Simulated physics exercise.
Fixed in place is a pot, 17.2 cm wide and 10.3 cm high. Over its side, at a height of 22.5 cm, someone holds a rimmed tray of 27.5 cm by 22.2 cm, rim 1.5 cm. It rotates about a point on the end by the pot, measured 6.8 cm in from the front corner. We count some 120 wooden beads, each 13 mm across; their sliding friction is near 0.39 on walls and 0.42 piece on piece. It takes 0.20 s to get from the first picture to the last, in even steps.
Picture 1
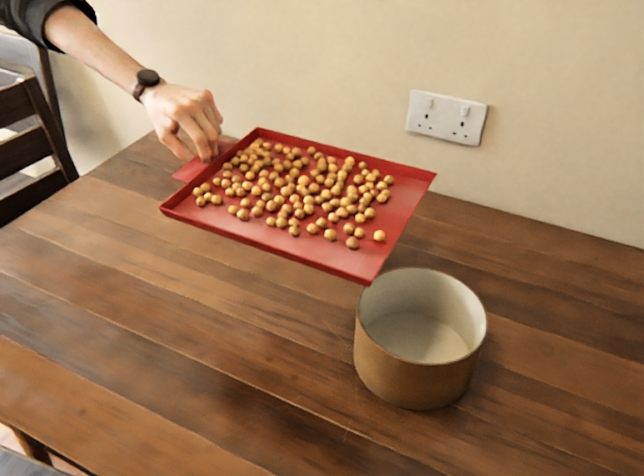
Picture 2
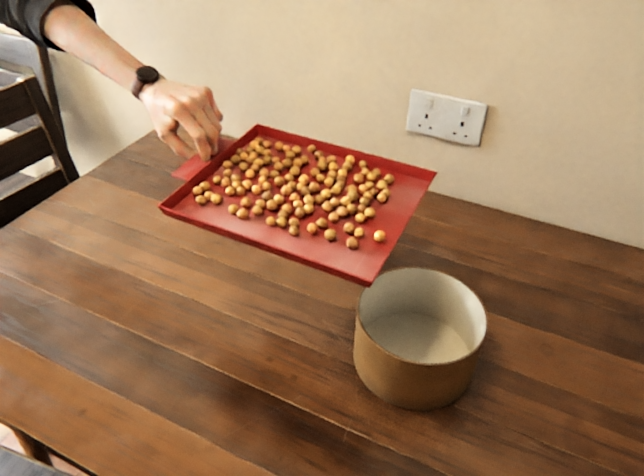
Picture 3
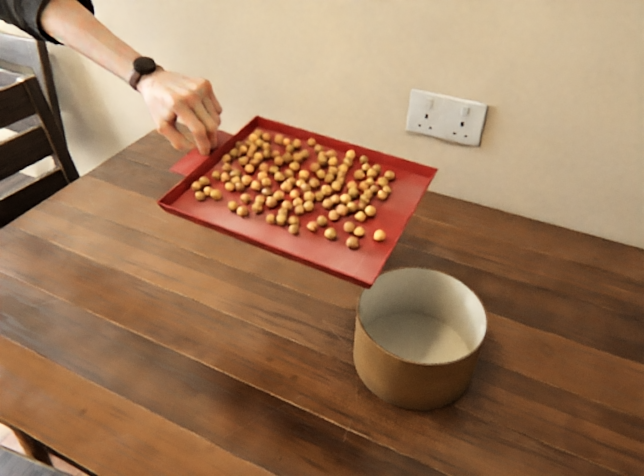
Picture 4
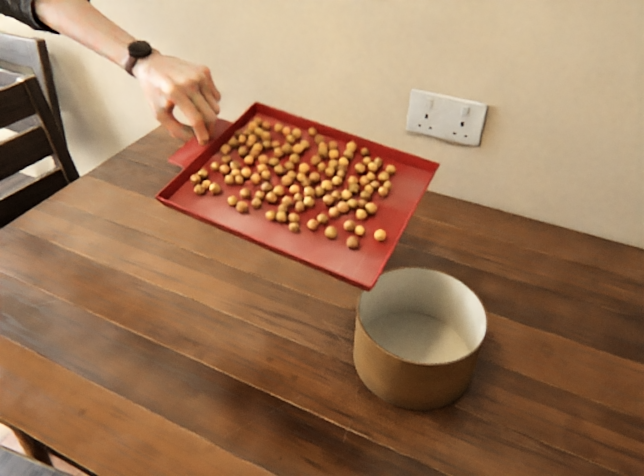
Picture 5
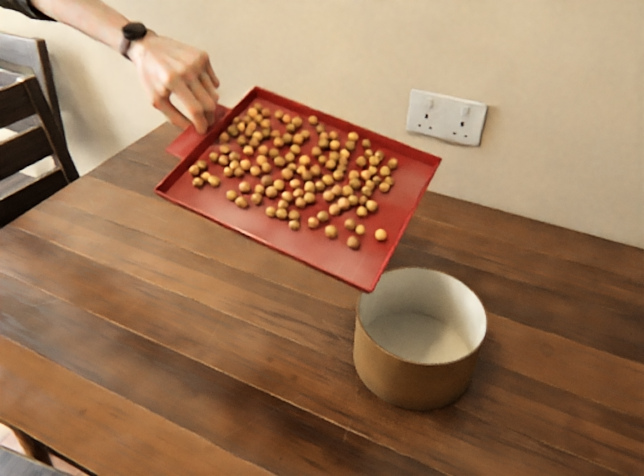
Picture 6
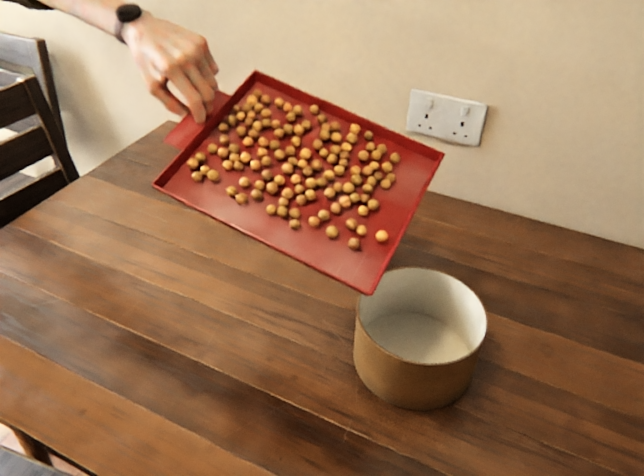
A red tray of small round beads tilts gradually as a hand raises its left end.
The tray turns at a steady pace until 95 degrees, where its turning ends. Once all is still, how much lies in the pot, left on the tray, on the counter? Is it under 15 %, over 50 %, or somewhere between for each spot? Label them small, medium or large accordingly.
Pot - small, left on the tray - small, counter - large.
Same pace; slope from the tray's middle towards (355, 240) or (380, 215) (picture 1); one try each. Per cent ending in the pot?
That would be close to 25 per cent, then close to 50 per cent.
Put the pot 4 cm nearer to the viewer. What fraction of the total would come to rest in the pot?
40 per cent.
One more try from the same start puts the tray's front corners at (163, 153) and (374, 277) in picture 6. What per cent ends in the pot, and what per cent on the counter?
You'd end with pot at 60 and counter at 40.
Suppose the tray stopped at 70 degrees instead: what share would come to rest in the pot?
It would be near 0 per cent.
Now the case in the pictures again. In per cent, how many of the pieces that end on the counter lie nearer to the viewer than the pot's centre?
I'd put it at around 100 per cent.
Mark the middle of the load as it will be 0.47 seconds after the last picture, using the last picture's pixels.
The load's centre is near (360, 333) at that time.
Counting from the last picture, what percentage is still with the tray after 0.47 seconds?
It's roughly 35 percent.
Then, 0.28 s after the last picture, tilt 57 degrees; the tray holds 100 %, the pot 0 %.
Then, 0.47 s after the last picture, tilt 82 degrees; the tray holds 35 %, the pot 0 %.
Then, 0.78 s after the last picture, tilt 95 degrees; the tray holds 0 %, the pot 0 %.
In the end, pot 5 %, tray 0 %, counter 100 %.
